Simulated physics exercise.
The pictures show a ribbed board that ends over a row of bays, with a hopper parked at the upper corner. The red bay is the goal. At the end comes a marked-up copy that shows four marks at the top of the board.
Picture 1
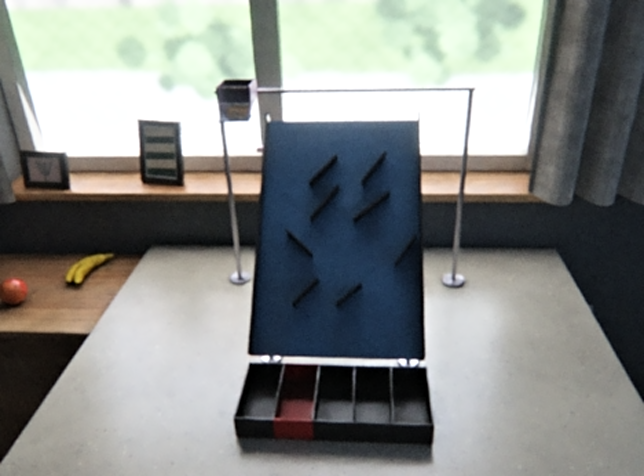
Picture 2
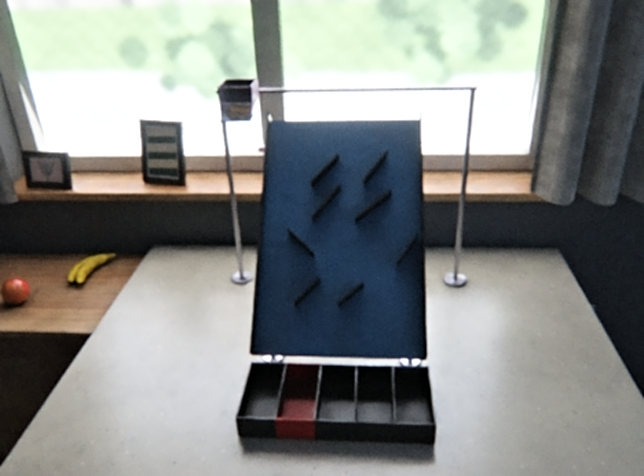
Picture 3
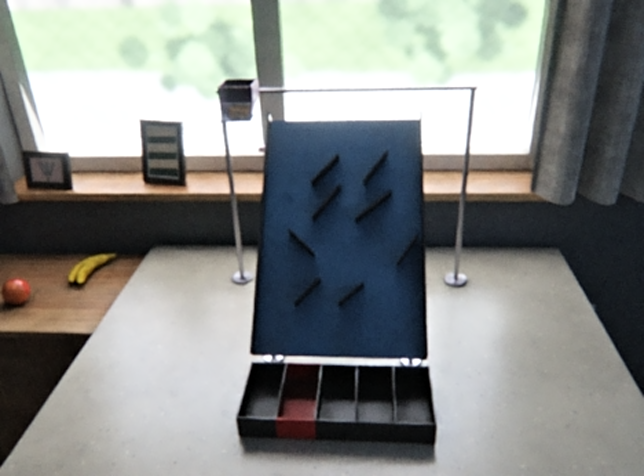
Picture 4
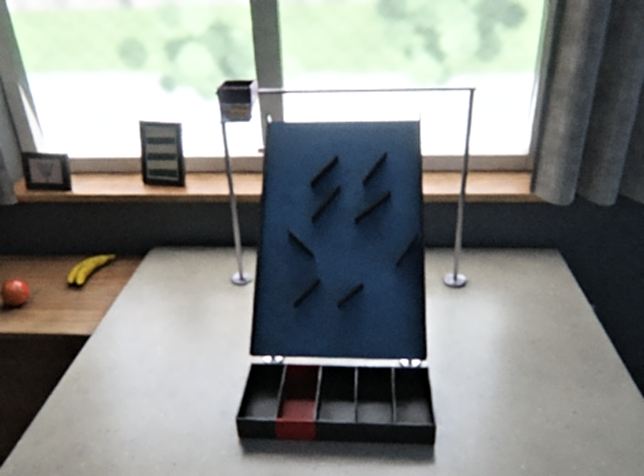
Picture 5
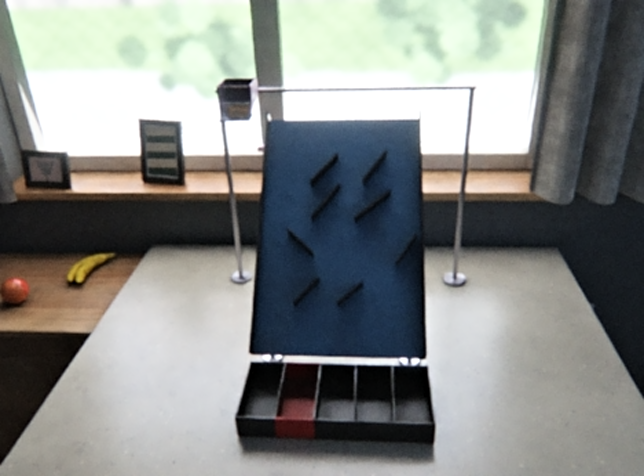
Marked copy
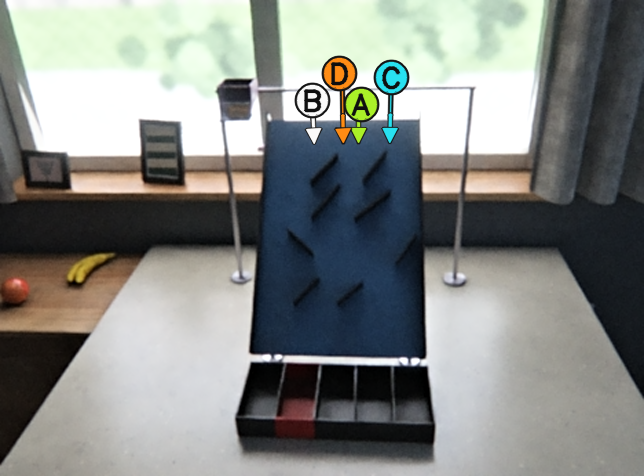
A blue board with slanted ribs leaned above a row of five dark bays, one of them red, with a small hopper at its upper left, and nothing visibly moved.
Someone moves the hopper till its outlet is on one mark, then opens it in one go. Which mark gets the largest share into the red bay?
A beats the others.
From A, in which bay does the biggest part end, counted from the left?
The second.
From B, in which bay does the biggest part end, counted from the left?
It is the first one.
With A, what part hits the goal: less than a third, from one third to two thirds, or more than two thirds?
Mark A gives from one third to two thirds.
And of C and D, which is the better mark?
It is D.
On the marked copy, mark A meets the board at (358, 137); mark B meets the board at (314, 138); mark C meets the board at (389, 137); mark D meets the board at (343, 137).
With A, about two thirds in the red bay, about a third in other bays.
With B, about a quarter in the red bay, most in other bays.
With C, about a quarter in the red bay, most in other bays.
With D, about a third in the red bay, about two thirds in other bays, a stray few outside the box.
